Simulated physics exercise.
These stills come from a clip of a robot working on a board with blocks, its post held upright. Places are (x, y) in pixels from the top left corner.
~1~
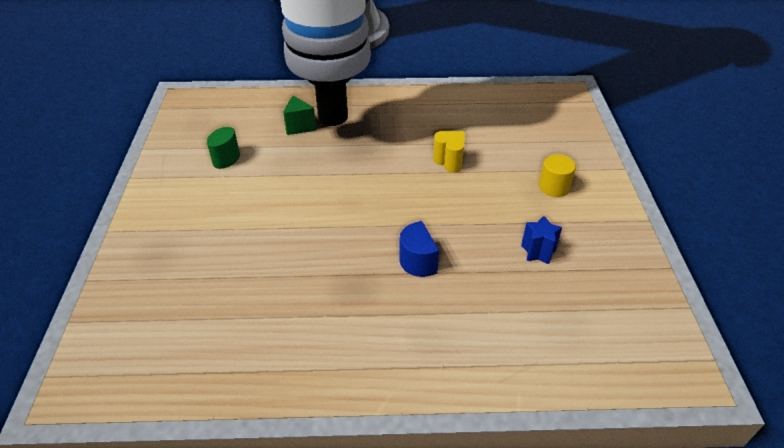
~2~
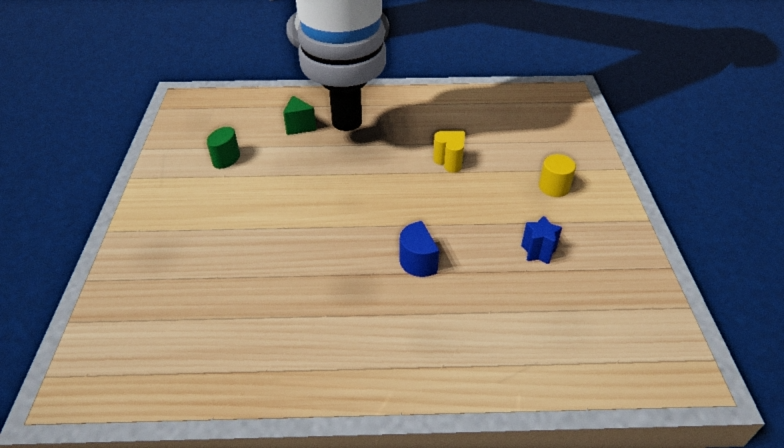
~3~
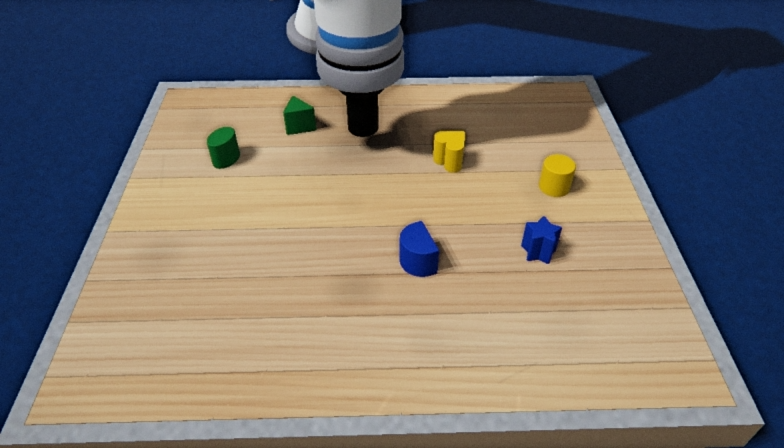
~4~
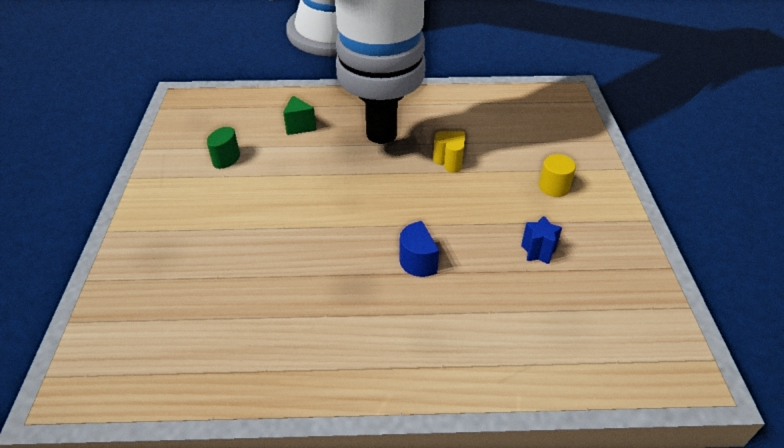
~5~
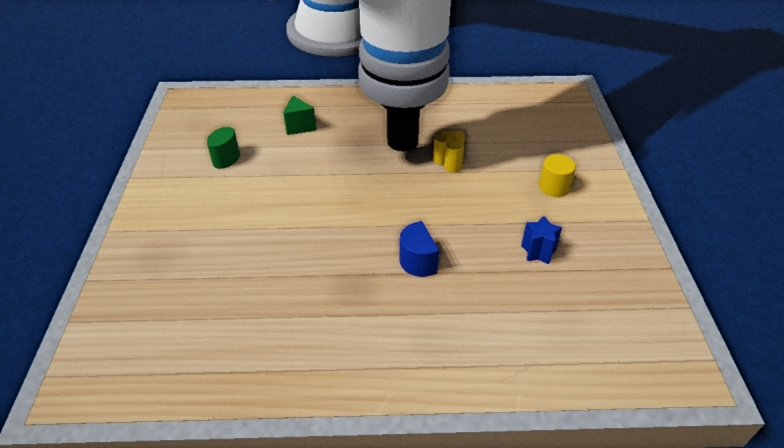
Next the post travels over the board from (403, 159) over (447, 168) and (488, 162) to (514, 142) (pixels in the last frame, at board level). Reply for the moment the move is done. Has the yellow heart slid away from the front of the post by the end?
In short: Yes.
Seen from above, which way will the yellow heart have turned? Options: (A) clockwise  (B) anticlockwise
The correct letter is A.
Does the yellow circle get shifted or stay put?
That block stands still.
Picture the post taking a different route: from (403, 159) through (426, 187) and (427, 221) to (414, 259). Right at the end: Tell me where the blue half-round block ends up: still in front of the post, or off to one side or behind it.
It will keep going ahead of the post.
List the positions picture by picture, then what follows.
The first frame shows post's lower end (333, 118); yellow heart (452, 139); yellow circle (560, 163).
The second frame shows post (347, 123); blocks still.
The third frame shows post (363, 128); blocks still.
The fourth frame shows post (382, 135); blocks still.
The fifth frame shows post (403, 142); yellow heart (452, 139); yellow circle (560, 163).
What follows on the original path. One third of the way, post (448, 151); yellow heart (481, 142).
Two thirds of the way, post (490, 146); yellow heart (523, 140), turned 10° clockwise.
At the end, post (517, 125); yellow heart (535, 134), turned 90° clockwise; yellow circle still.
